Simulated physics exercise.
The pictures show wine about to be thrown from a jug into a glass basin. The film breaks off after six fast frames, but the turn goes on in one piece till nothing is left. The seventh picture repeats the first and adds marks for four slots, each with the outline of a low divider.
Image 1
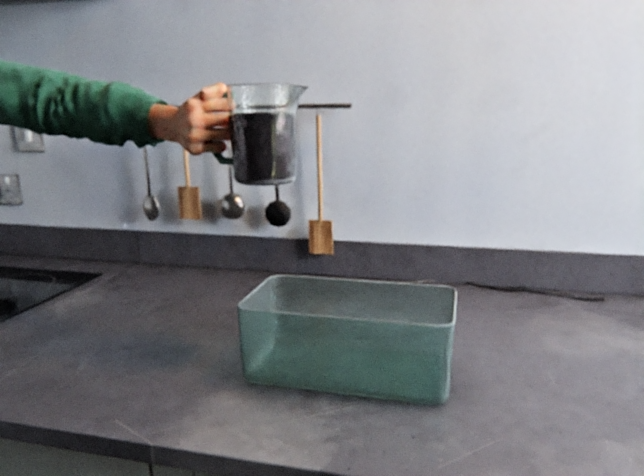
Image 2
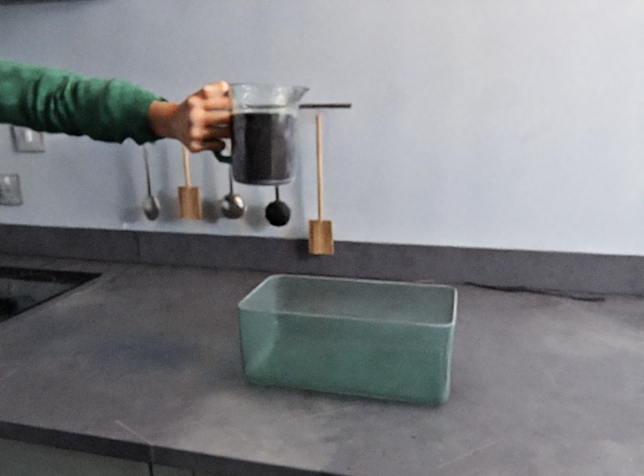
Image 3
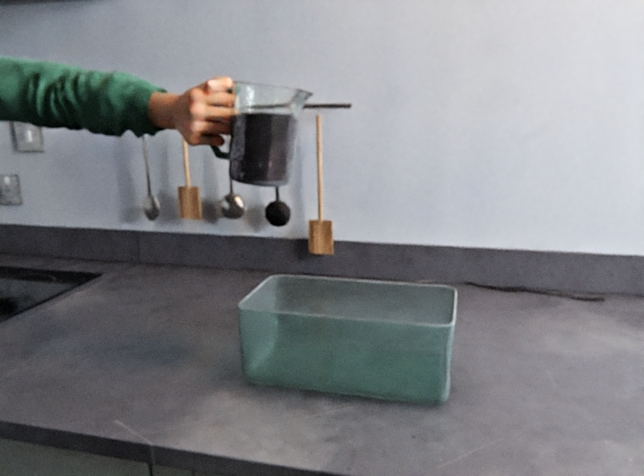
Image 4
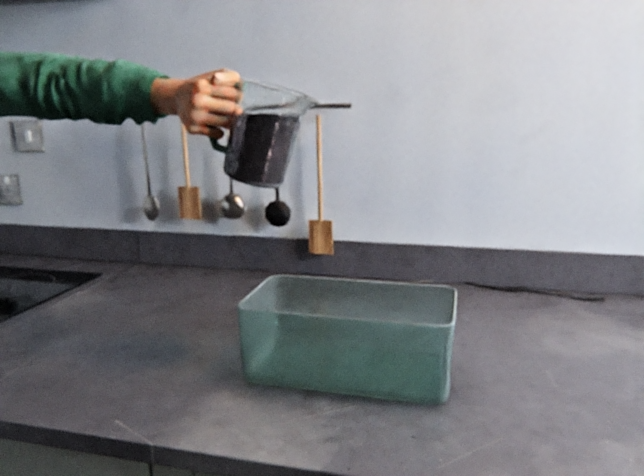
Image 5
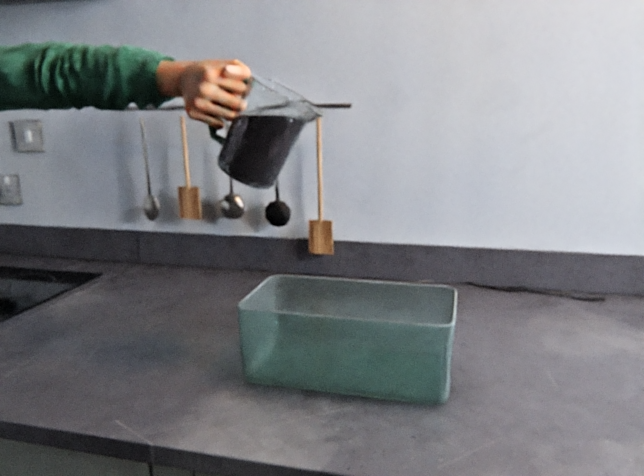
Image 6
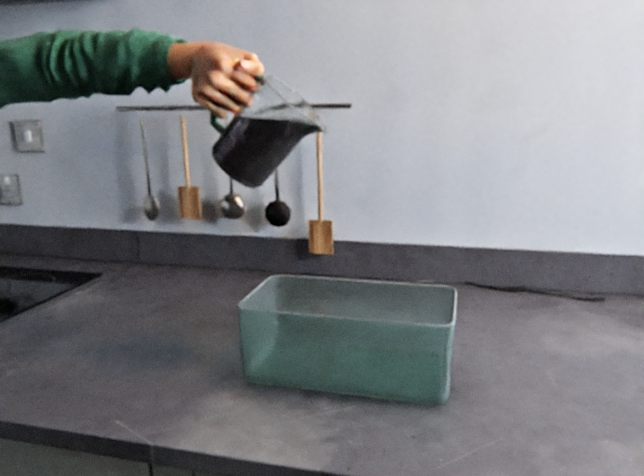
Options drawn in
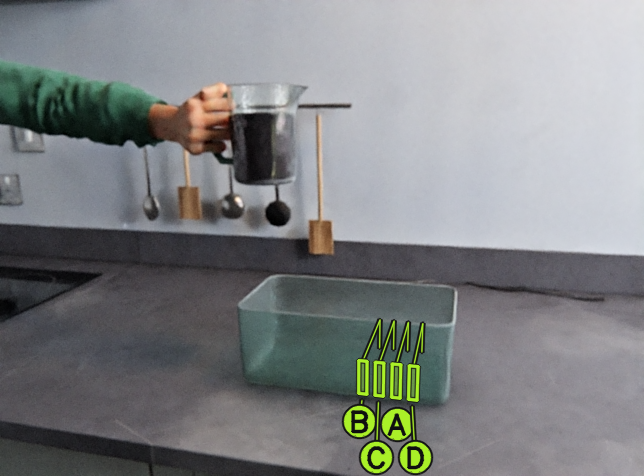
An arm in a green sleeve reaches in from the left, holding a clear jug of dark wine above a grey kitchen counter, seen from the front and slightly above. A greenish glass basin sits on the counter, with spoons and wooden utensils hanging from a rail on the pale wall behind. The hand steadily tilts the jug to the right, the wine staying inside, while the camera holds still.
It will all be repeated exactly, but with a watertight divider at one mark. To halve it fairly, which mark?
It is B.
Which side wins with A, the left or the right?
The left one.
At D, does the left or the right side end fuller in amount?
The left side.
In lime, A at (395, 404); B at (361, 400); C at (378, 402); D at (412, 406).
With A, about 87 % ends left of the wall and 6 % right of it; 7 % is lost outside.
With B, about 54 % ends left of the wall and 43 % right of it; 3 % is lost outside.
With C, about 87 % ends left of the wall and 4 % right of it; 9 % is lost outside.
With D, about 89 % ends left of the wall and 7 % right of it; 5 % is lost outside.
